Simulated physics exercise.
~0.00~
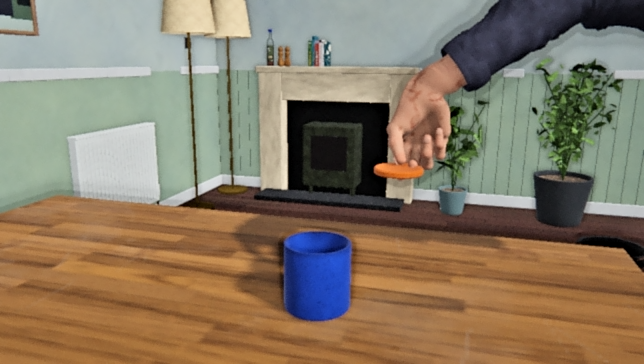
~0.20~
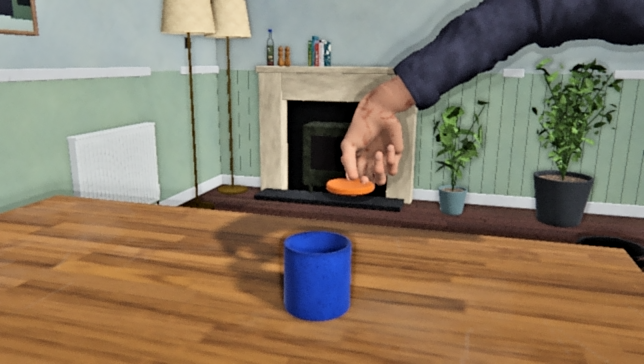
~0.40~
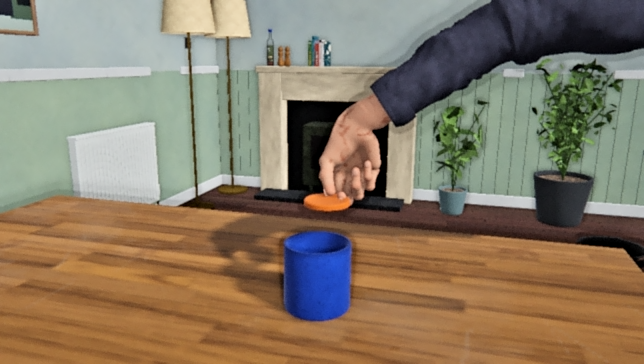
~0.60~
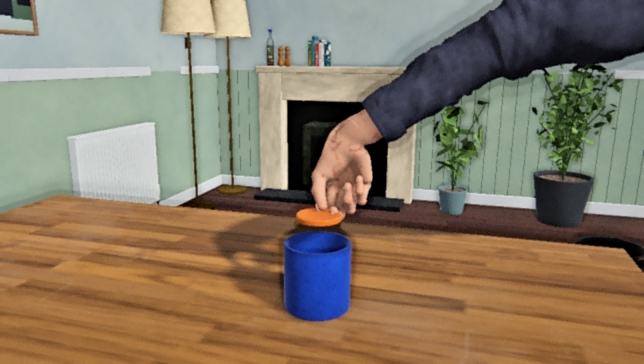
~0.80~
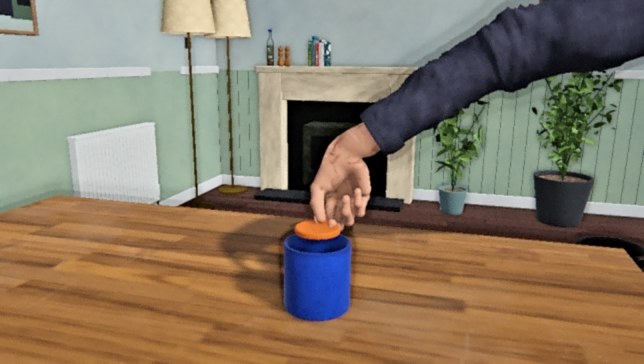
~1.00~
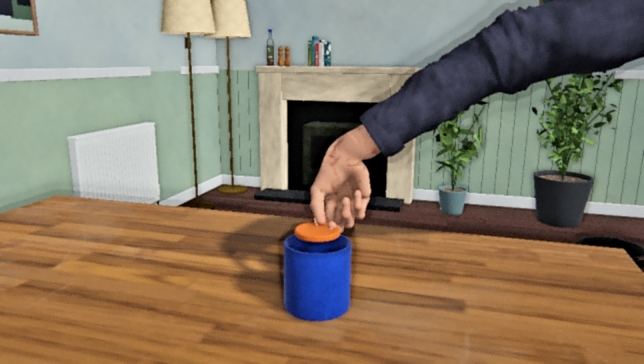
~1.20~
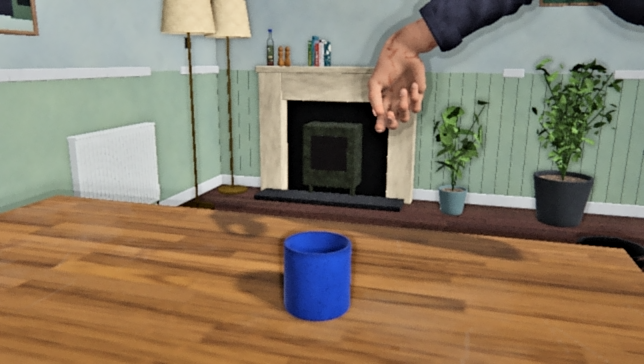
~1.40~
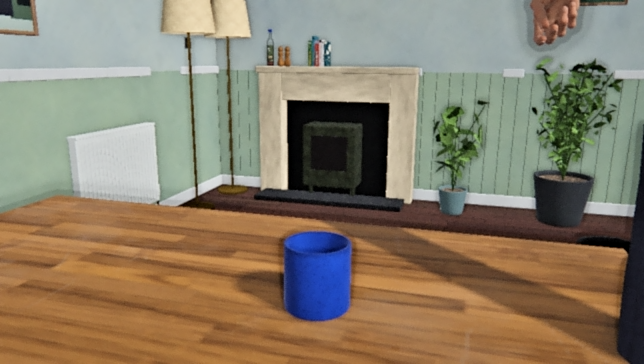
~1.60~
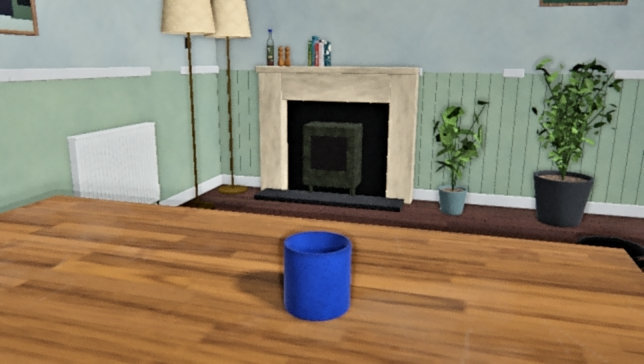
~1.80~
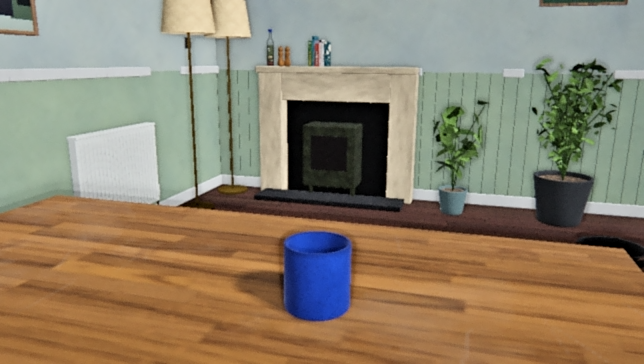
An orange lid, flat and round, is held by a dark-sleeved hand reaching in from the right, above a wooden table seen from a fixed view across a living room. A blue open container stands on the table, with a fireplace, two floor lamps and potted plants behind. The hand carries the lid left and then down until it is just over the container's mouth, where it pauses. The fingers let go and the hand draws back to the upper right, leaving view. The lid has dropped inside rather than bridging the mouth, and the blue container stands still, its lid out of sight.
